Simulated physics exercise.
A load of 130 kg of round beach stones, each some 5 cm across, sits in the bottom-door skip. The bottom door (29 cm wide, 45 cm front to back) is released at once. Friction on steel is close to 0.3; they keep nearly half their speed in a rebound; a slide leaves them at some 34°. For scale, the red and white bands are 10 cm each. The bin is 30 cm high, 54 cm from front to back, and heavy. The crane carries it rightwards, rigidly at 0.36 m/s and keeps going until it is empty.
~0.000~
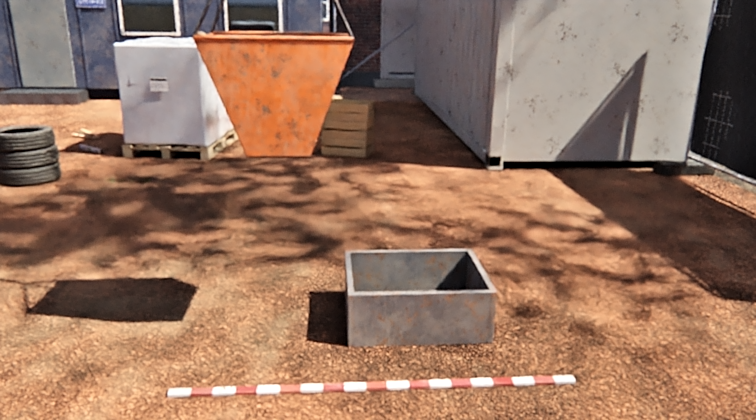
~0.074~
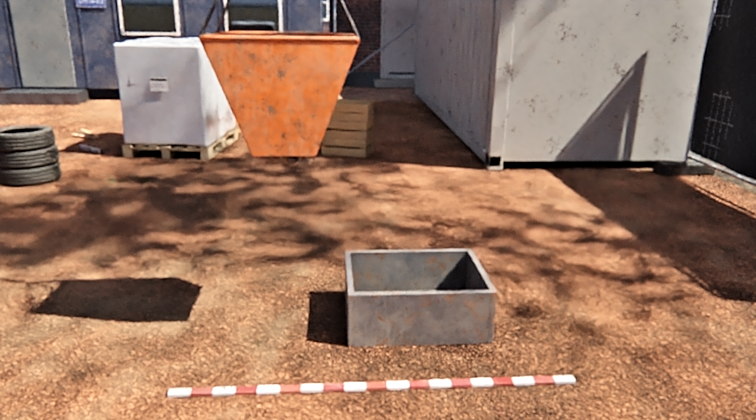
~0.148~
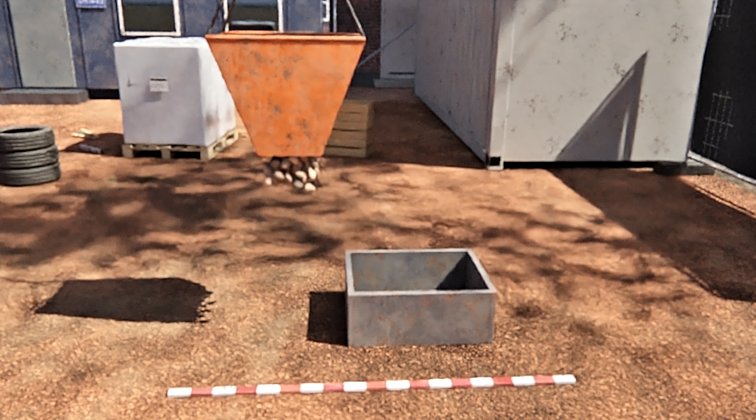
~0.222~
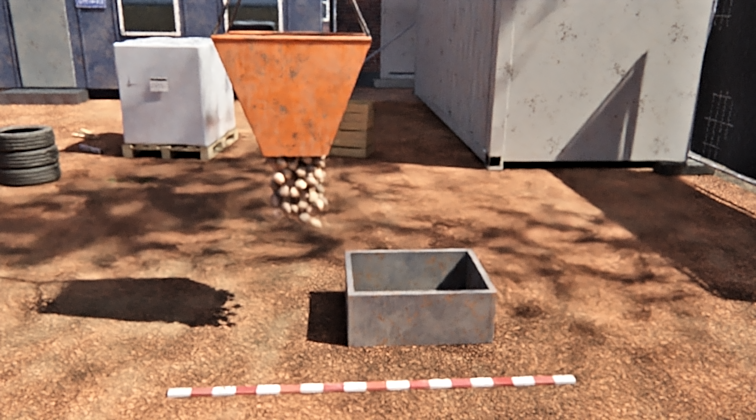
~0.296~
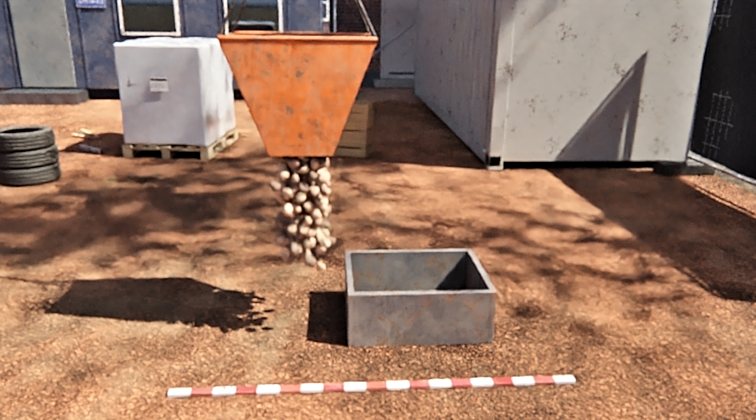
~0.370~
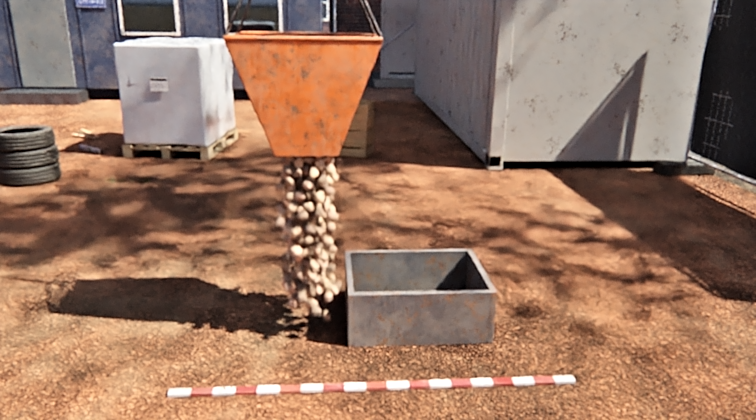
A large grey container stands at the right of a sunlit yard of reddish gravel, seen from slightly above by a still camera, with a blue-grey building behind. An orange skip hangs near a white wrapped load and stacked tyres at left, beyond an open grey bin and a red-and-white banded strip. The skip moves slightly rightwards as pale round stones pour from its bottom in a lengthening stream, reaching down beside the bin's left side.
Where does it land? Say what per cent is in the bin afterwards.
Roughly 11 per cent ends in the bin.
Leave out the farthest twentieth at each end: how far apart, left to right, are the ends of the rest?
About 130 cm.
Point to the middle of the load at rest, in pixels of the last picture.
Their middle is at about (302, 316).
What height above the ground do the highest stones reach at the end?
About 16 cm.
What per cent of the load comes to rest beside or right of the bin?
Near 5 in a hundred.
After 0.7 s, 0 % in the bottom-door skip, 96 % falling or lying left of the bin, 3 % falling or lying in the bin, 1 % falling or lying beside or right of the bin; the stones farthest right are at (388, 289).
After 1.1 s, 0 % in the bottom-door skip, 85 % falling or lying left of the bin, 11 % falling or lying in the bin, 4 % falling or lying beside or right of the bin; the stones farthest right are at (467, 298).
After 1.7 s, 0 % in the bottom-door skip, 84 % falling or lying left of the bin, 11 % falling or lying in the bin, 5 % falling or lying beside or right of the bin; the stones farthest right are at (488, 297).
After 2.6 s, 0 % in the bottom-door skip, 84 % falling or lying left of the bin, 11 % falling or lying in the bin, 5 % falling or lying beside or right of the bin; the stones farthest right are at (489, 296).
After 4.5 s, 0 % in the bottom-door skip, 84 % left of the bin, 11 % in the bin, 5 % beside or right of the bin; the stones farthest right are at (489, 296).
